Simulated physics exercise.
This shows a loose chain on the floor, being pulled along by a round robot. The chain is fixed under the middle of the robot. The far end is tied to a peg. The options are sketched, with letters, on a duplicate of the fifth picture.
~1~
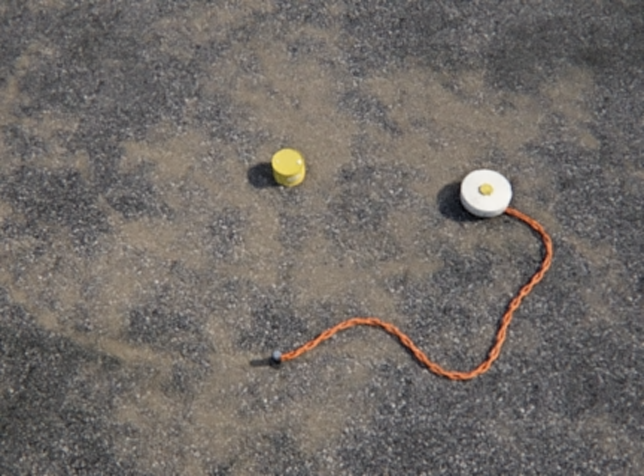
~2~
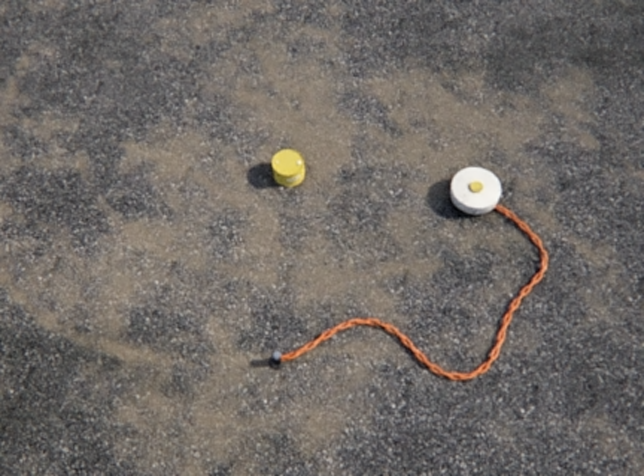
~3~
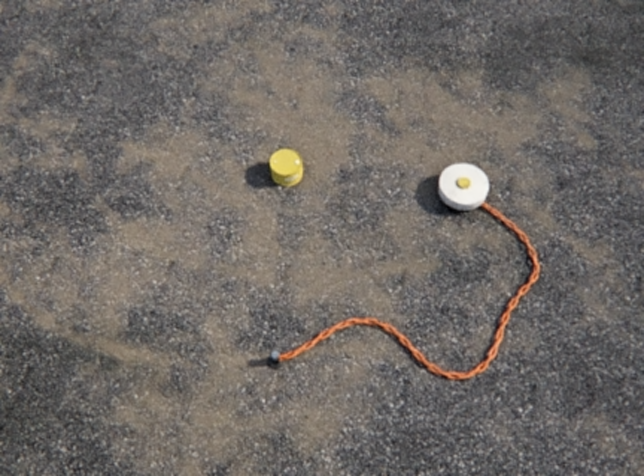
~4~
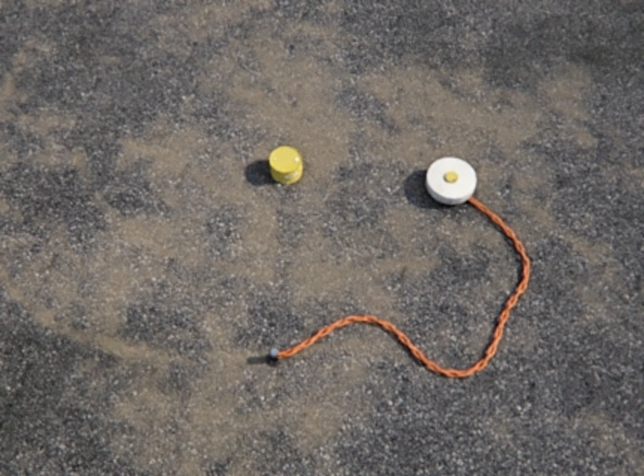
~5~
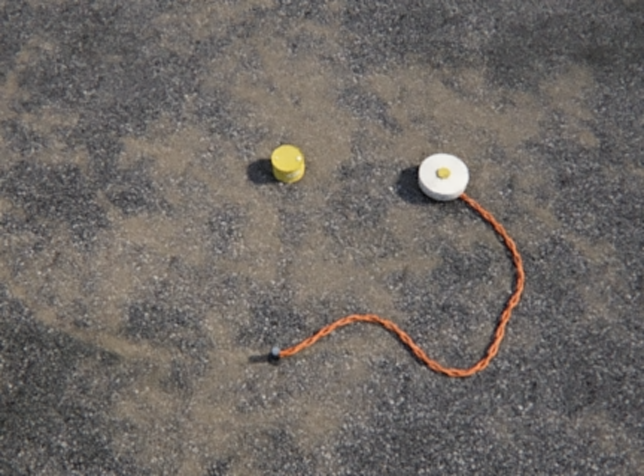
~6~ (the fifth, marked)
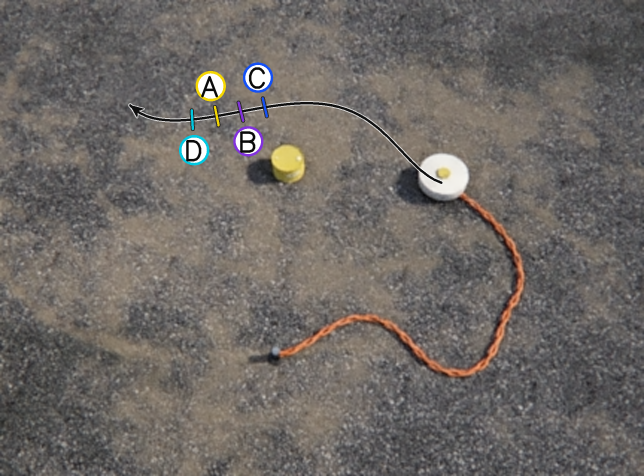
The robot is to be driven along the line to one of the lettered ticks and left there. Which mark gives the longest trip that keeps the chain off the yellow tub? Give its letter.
At A, and not beyond.
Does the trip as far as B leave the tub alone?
Yes.
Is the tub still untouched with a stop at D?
No.
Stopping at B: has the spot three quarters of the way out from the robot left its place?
No.
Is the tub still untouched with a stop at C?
Yes.
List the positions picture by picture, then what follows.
The first picture shows peg (278, 358); yellow tub (289, 167); robot (485, 194).
The second picture shows robot (475, 192); peg (278, 358).
The third picture shows robot (463, 188); peg (276, 358).
The fourth picture shows robot (450, 182); peg (275, 355).
The fifth picture shows robot (443, 178); peg (276, 354); yellow tub (288, 164).
On the copy, A at (217, 116); B at (241, 112); C at (265, 107); D at (192, 120); the route from (442, 183) via (294, 104) to (130, 105).
On A. First, robot (377, 122), middle of the chain (459, 311).
Then, robot (292, 99), middle of the chain (419, 253).
Finally, robot (216, 111), middle of the chain (385, 228); nothing has been touched.
By contrast, B is safe but short; C is safe but short; D brings the chain against the tub.
